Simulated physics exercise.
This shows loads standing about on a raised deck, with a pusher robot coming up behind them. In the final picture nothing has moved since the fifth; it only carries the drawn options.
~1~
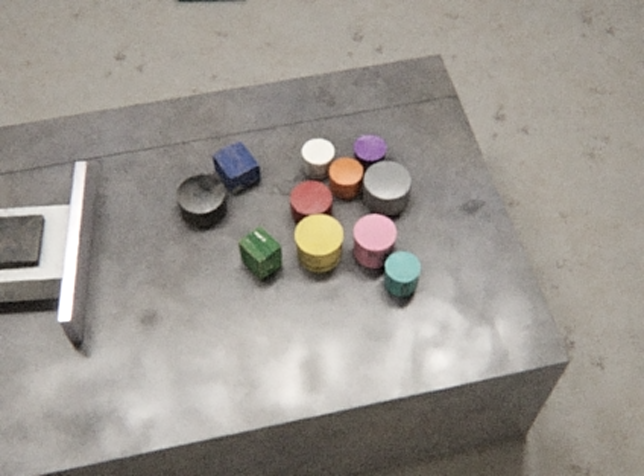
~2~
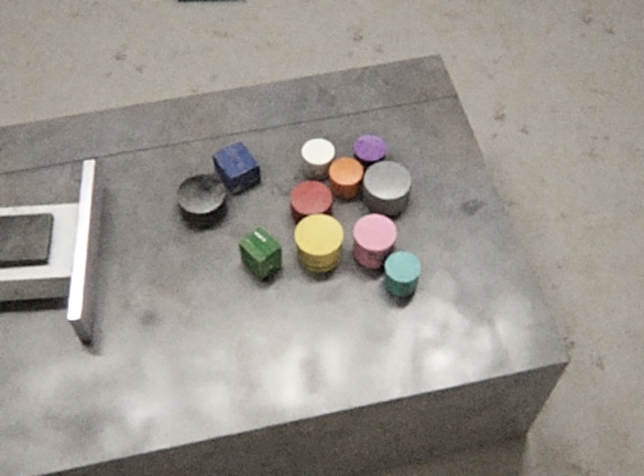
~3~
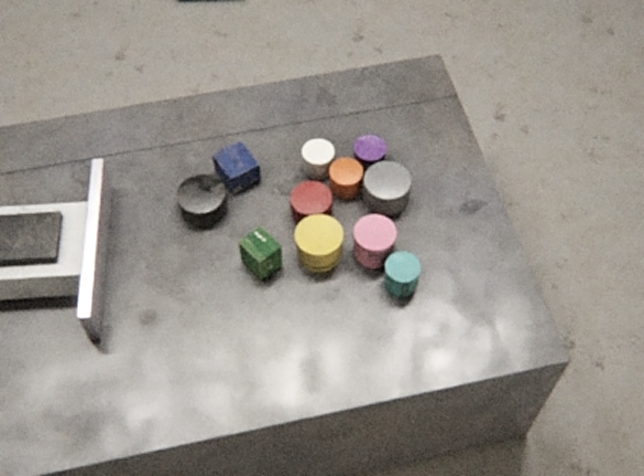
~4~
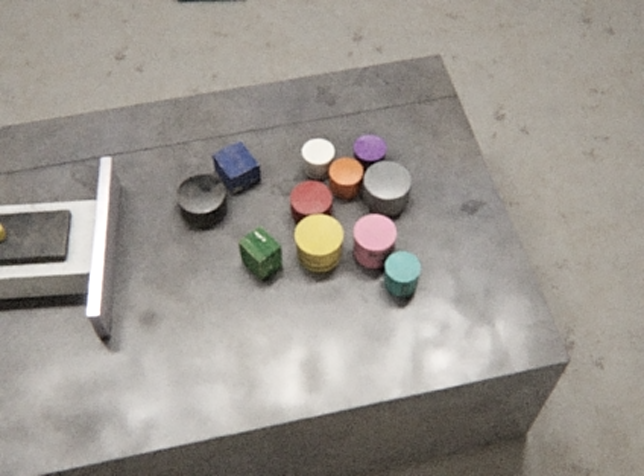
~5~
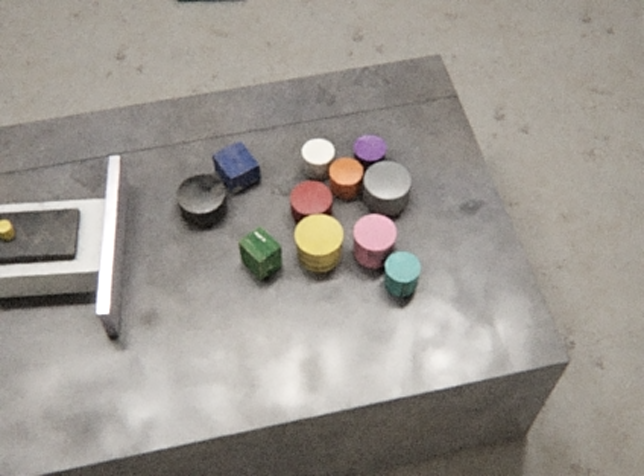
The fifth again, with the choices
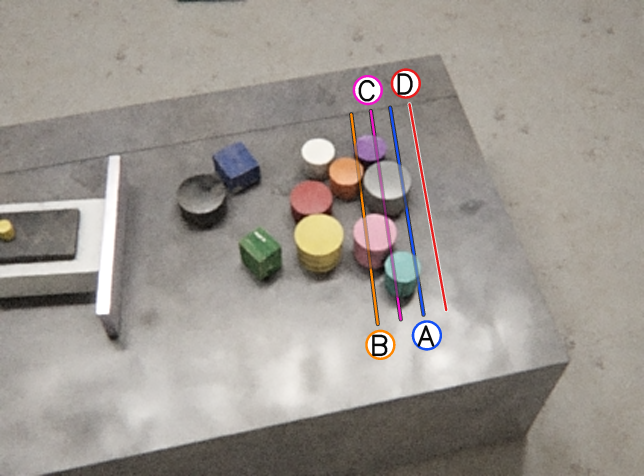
A large grey raised deck is seen from high above at an angle, its far edge meeting a pale, rough floor. Clustered near its middle and right are a dark blue box, a green block and round containers in black, white, red, orange, purple, grey, yellow, pink and teal. From the left edge, a pale robot with an upright front plate slides slowly a short way rightward, while the loads and camera stay still.
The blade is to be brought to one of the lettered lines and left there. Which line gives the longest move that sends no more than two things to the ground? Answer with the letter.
It can go as far as D.
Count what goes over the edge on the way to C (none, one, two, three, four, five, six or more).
In all, none.
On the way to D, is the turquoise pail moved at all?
Yes.
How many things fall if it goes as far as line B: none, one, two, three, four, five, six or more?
By then, none.
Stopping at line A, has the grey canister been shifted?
By then, yes.
On the copy, A at (406, 202); B at (363, 210); C at (385, 206); D at (426, 199).
On D. First, robot (162, 212); blue box (254, 161); black canister (259, 197).
Then, robot (278, 191); purple pail (421, 142); pink pail (446, 243).
Finally, robot (364, 176); purple pail over the edge; pink pail (524, 249); one fallen.
By contrast, A is within the limit but short; B is within the limit but short; C is within the limit but short.
